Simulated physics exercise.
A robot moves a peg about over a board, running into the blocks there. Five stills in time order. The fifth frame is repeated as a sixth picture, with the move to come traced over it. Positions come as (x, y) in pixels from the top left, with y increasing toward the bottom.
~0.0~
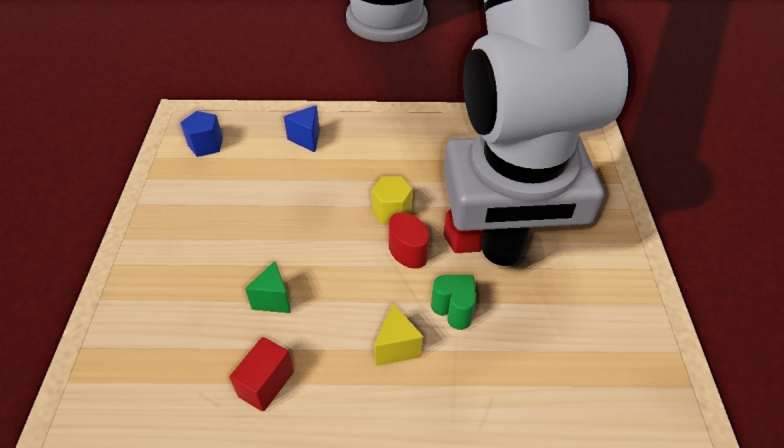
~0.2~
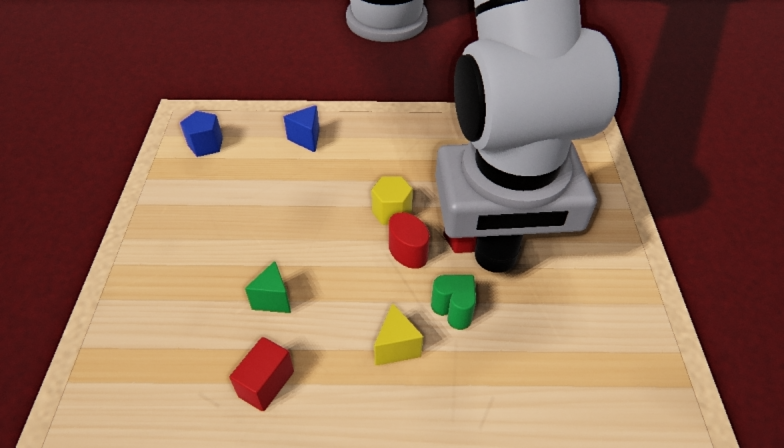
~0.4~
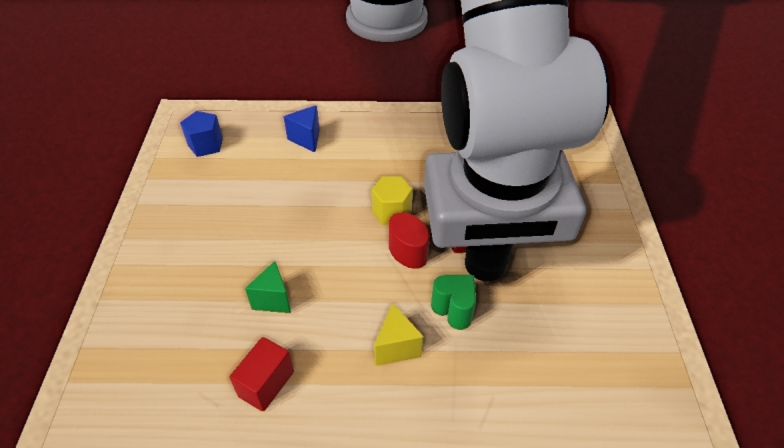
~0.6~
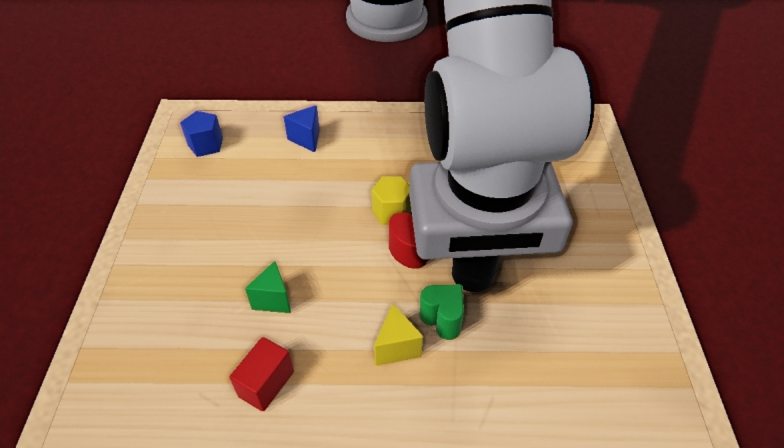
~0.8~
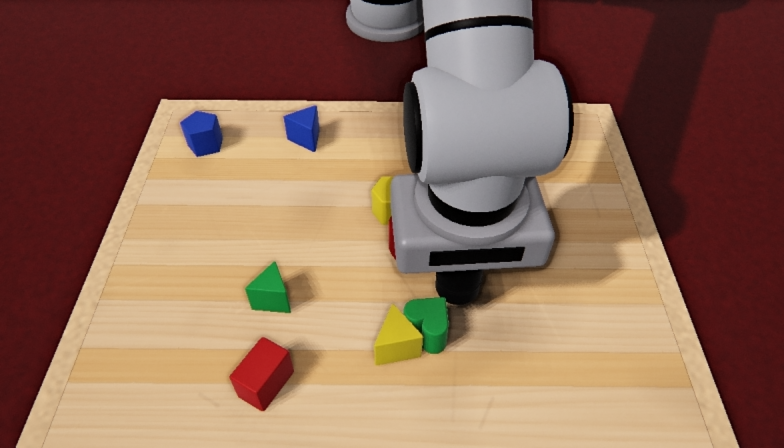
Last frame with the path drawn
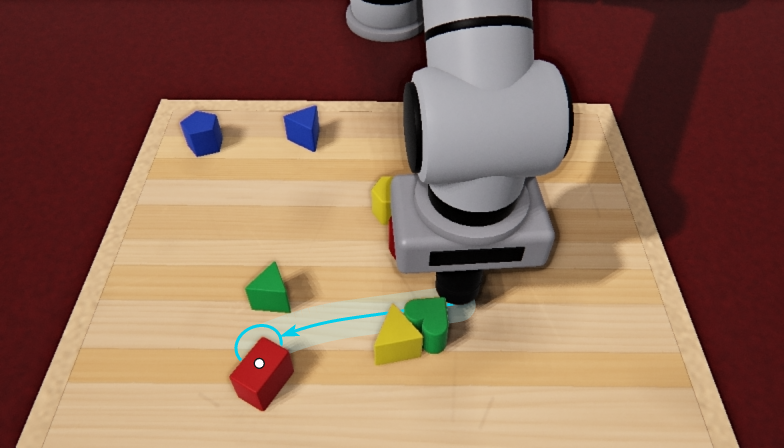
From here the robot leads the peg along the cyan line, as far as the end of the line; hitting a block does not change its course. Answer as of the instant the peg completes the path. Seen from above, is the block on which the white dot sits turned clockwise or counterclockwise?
From above, the turn goes anticlockwise.
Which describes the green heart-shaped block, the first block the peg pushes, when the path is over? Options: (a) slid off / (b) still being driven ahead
Choice a: Slid off.
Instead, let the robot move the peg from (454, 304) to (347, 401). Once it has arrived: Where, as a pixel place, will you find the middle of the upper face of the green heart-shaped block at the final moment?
At (305, 406).
Drawn move, from (454, 304) by way of (357, 317) to (259, 345); the dot is on the red rectangular block.
What follows on the original path. One third of the way, peg at (389, 297); yellow three-sided block at (384, 339); green heart-shaped block at (417, 324).
Two thirds of the way, peg at (321, 308); yellow three-sided block at (384, 339); green heart-shaped block at (417, 324).
At the end, peg at (254, 330); red rectangular block at (251, 371), turned 25° anticlockwise; green three-sided block still; yellow three-sided block at (384, 339); green heart-shaped block at (417, 324).
